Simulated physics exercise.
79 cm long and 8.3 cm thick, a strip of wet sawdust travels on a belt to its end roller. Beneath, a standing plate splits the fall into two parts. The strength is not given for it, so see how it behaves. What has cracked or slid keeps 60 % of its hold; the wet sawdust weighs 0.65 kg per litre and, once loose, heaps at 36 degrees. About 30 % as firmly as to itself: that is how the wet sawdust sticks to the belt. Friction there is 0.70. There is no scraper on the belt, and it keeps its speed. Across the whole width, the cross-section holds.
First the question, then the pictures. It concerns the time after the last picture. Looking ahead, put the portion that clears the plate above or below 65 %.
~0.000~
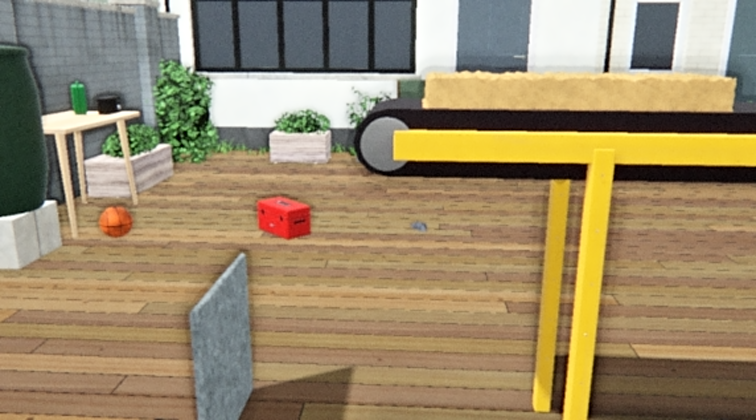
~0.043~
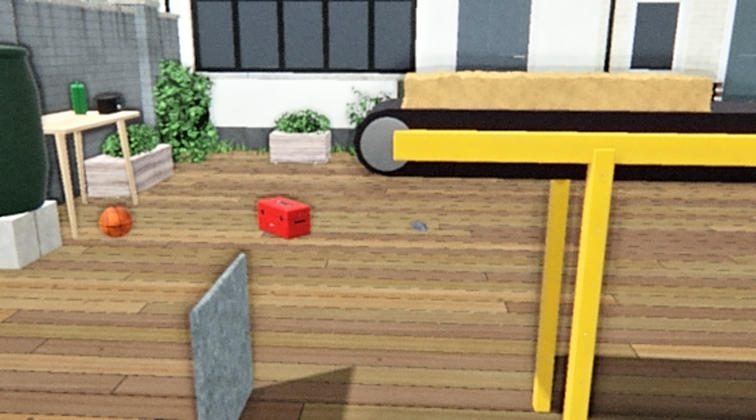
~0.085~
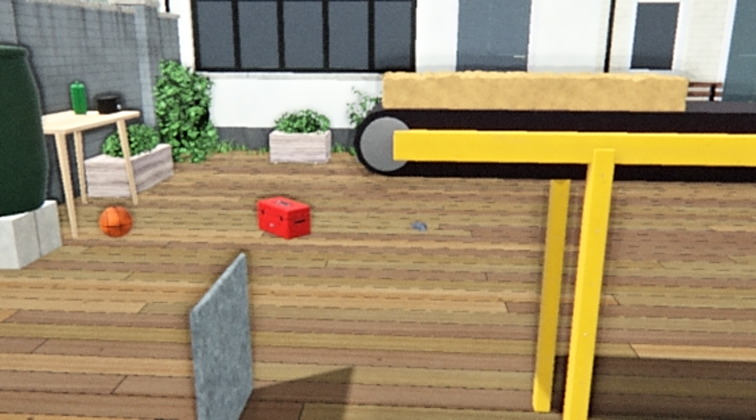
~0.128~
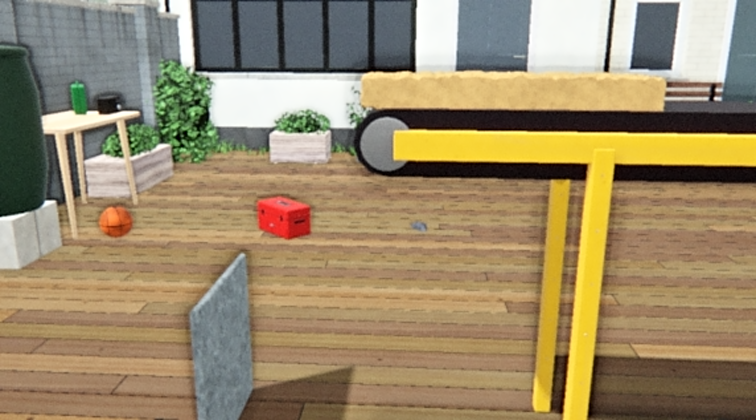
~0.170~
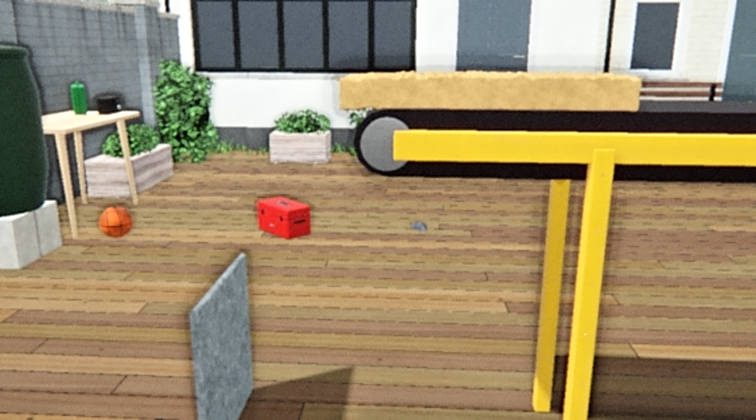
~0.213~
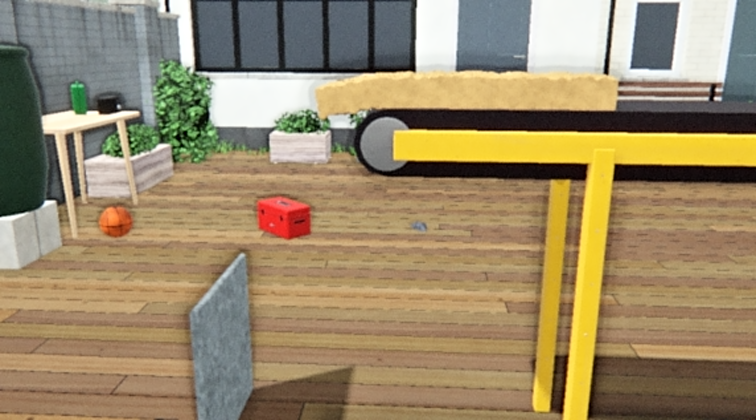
Look for a value on the low side of 65 %.
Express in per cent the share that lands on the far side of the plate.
55 %.
After 0.38 s, 0 % is beyond the plate's line.
After 0.59 s, 14 % is beyond the plate's line.
After 0.79 s, 34 % is beyond the plate's line.
After 0.99 s, 53 % is beyond the plate's line.
After 2.14 s, 53 % is beyond the plate's line.
